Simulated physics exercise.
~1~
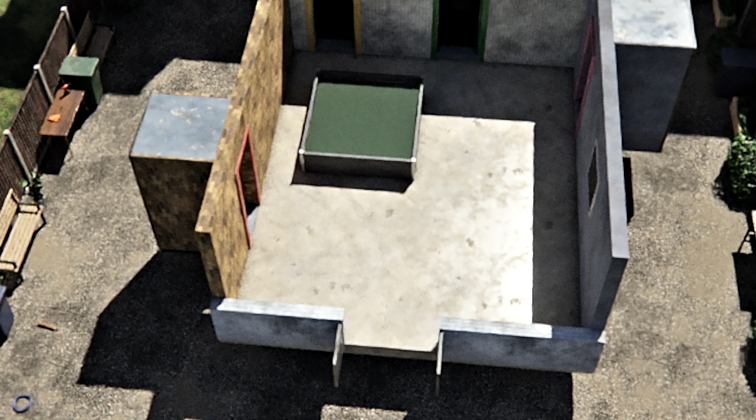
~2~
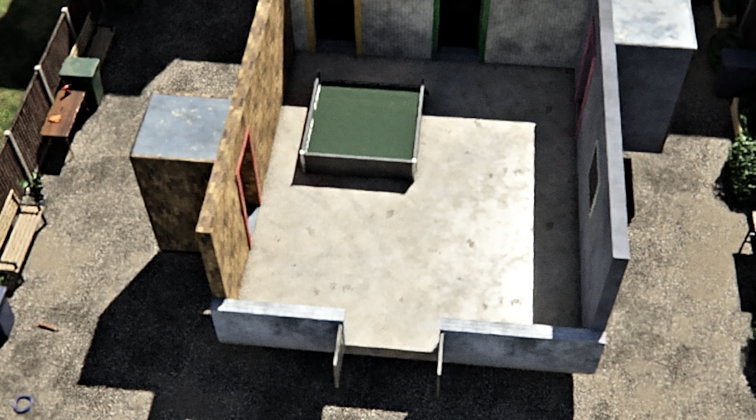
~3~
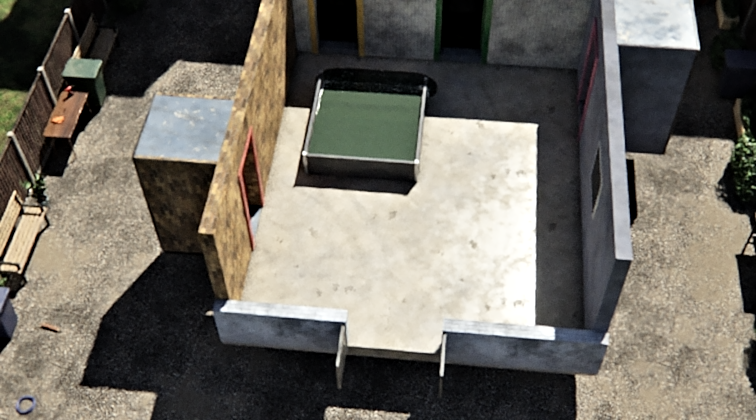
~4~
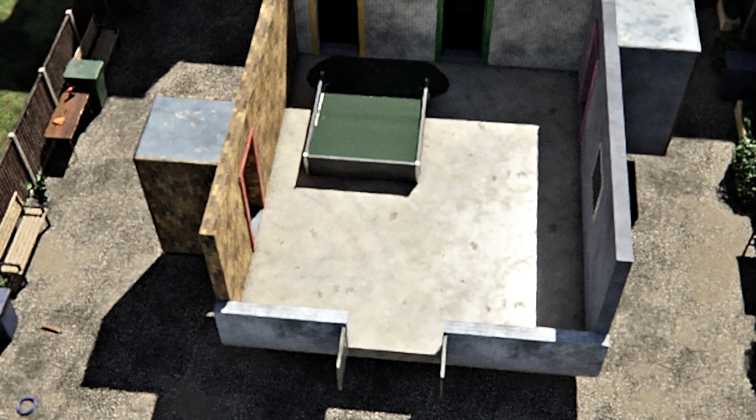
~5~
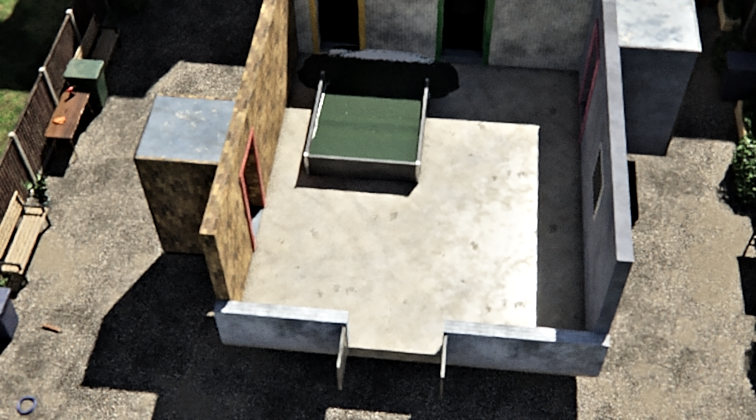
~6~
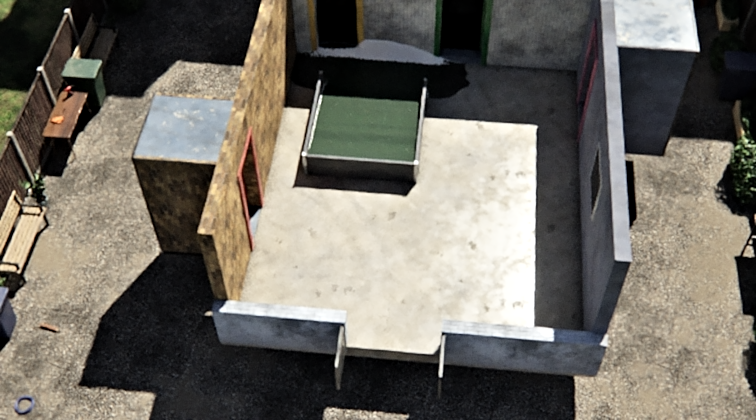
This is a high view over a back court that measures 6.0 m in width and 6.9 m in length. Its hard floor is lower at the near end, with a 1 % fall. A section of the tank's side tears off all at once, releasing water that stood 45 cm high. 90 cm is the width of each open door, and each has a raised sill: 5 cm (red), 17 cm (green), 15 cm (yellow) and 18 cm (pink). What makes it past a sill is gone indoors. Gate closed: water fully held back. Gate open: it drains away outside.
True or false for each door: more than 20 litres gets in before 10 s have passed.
Red door false, green door false, yellow door true, pink door false.
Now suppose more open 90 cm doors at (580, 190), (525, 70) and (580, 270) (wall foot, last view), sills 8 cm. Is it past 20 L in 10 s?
So, in the order given, it's shy of the mark, then shy of the mark, then shy of the mark.
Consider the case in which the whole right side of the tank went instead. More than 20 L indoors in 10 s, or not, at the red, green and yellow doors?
Red: Within the limit; green: Within the limit; yellow: Within the limit.
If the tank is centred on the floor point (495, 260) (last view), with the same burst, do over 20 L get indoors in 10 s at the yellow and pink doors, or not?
Relative to the limit, yellow is within it and pink is within it.
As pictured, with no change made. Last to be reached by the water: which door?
It would be the red one.
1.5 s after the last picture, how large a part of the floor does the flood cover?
20 %.
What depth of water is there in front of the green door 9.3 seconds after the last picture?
4.5 cm or so.
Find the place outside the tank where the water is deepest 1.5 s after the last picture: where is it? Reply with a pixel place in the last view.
Spot: Approx. (297, 53).
Then, 0.7 s after the last picture water covers 10 % of the floor and is deepest (33 cm) near (378, 70); red door not reached, green door 14 cm at the sill, 0 L in, yellow door 27 cm at the sill, 27 L in, pink door not reached.
Then, 1.5 s after the last picture water covers 20 % of the floor and is deepest (37 cm) near (297, 53); red door not reached, green door 17 cm at the sill, 0 L in, yellow door 28 cm at the sill, 68 L in, pink door not reached.
Then, 2.8 s after the last picture water covers 35 % of the floor and is deepest (22 cm) near (295, 65); red door 7 cm at the sill, 0 L in, green door 11 cm at the sill, 1 L in, yellow door 21 cm at the sill, 119 L in, pink door 16 cm at the sill, 0 L in.
Then, 5.3 s after the last picture water covers 70 % of the floor and is deepest (14 cm) near (236, 324); red door 5 cm at the sill, 4 L in, green door 6 cm at the sill, 1 L in, yellow door 8 cm at the sill, 129 L in, pink door 8 cm at the sill, 0 L in.
Then, 9.3 s after the last picture water covers 85 % of the floor and is deepest (11 cm) near (568, 344); red door 2 cm at the sill, 5 L in, green door 5 cm at the sill, 1 L in, yellow door 9 cm at the sill, 129 L in, pink door 5 cm at the sill, 0 L in.
